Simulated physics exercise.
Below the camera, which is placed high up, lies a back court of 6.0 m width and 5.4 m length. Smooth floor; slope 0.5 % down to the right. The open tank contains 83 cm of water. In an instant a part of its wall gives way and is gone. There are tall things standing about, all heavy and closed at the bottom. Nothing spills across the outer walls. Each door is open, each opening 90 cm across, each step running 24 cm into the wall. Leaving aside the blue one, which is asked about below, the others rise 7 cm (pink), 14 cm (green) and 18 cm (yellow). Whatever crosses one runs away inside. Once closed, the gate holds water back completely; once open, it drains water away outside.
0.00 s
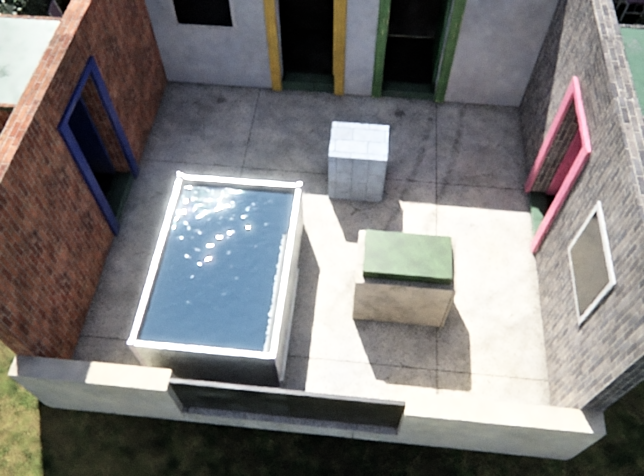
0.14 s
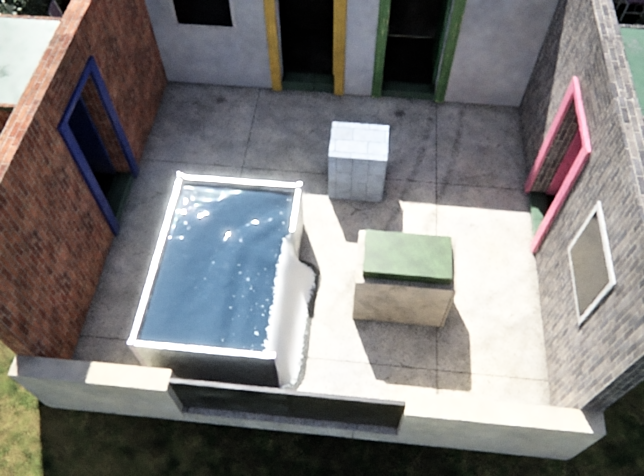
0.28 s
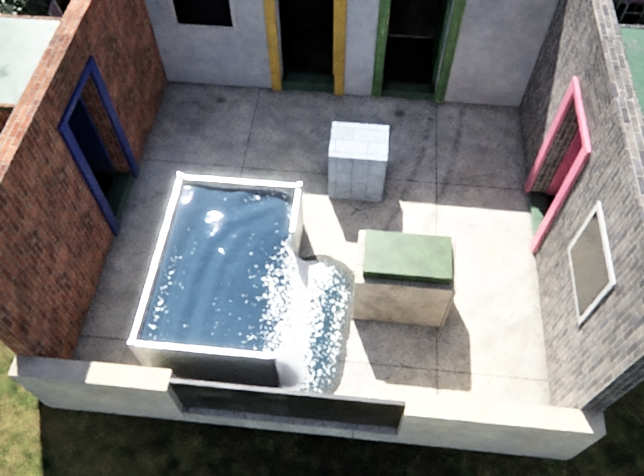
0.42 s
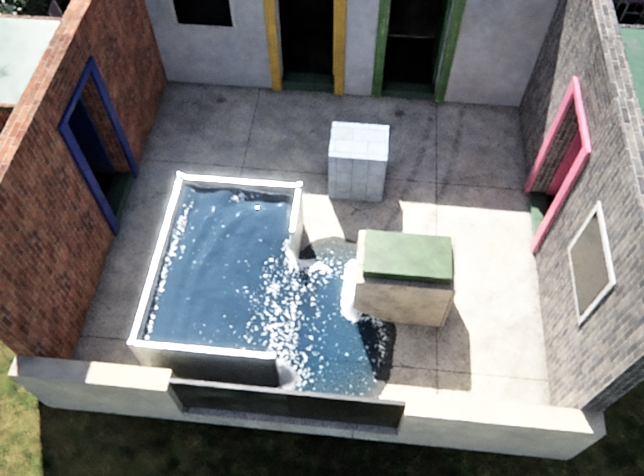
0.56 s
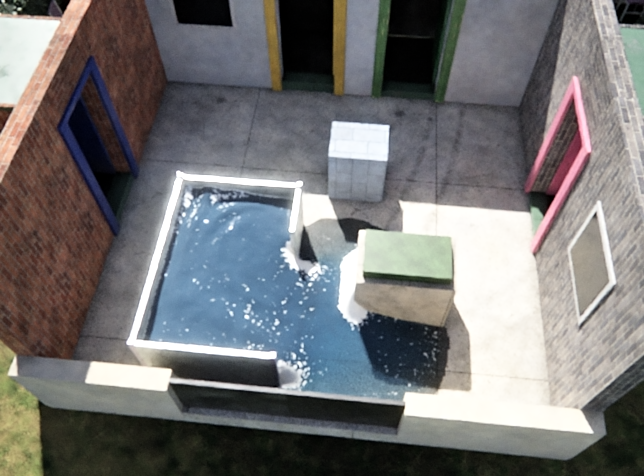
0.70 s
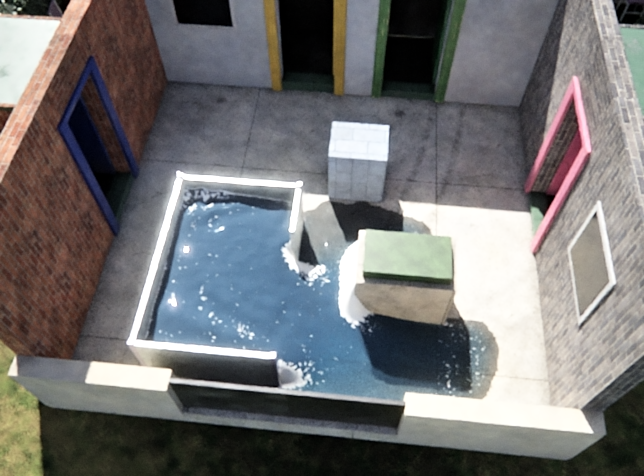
Water lies rippling in a white-rimmed open tank at the left of a walled court seen from high above, until part of the tank's right side vanishes. Around it stand a pale block, a green-topped block, a brick wall with a blue doorframe, yellow and green doorframes behind, and a pink one at right. The water pours out rightward, foams against the green-topped block and spreads around it, while the camera stays still.
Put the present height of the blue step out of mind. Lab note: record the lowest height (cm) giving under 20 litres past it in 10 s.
Lowest height: 8 cm.
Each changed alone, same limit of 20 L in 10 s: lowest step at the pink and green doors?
About 9.0 cm at pink and 20 cm at green.
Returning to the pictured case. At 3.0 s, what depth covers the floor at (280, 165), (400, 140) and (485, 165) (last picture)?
Roughly 3, 0 and 6 centimetres.
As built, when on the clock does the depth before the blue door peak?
The level tops out near 8.5 seconds.
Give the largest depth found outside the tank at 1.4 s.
Max depth: About 79 cm.
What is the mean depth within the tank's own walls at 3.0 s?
Roughly 21 cm on average.
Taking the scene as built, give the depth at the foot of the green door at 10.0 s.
The depth there is around 9.5 cm.
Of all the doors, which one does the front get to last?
I'd say the blue door.
After 1.4 s water covers 35 % of the floor, deepest (79 cm) near (550, 430); it has not reached the blue door.
After 3.0 s water covers 75 % of the floor, deepest (34 cm) near (550, 430); it has not reached the blue door.
After 10.0 s water covers 95 % of the floor, deepest (21 cm) near (100, 280); 9 cm at the blue door, 0 litres in over its 14 cm step.
At the blue door as built, the water arrived by 4.0 s and peaked near 12 cm at 8.6 s.
Run again over the same 10 s with other heights there, 29 litres in over 7 cm, 13 litres over 9 cm. The limit of 20 litres is kept from about 8 cm up.
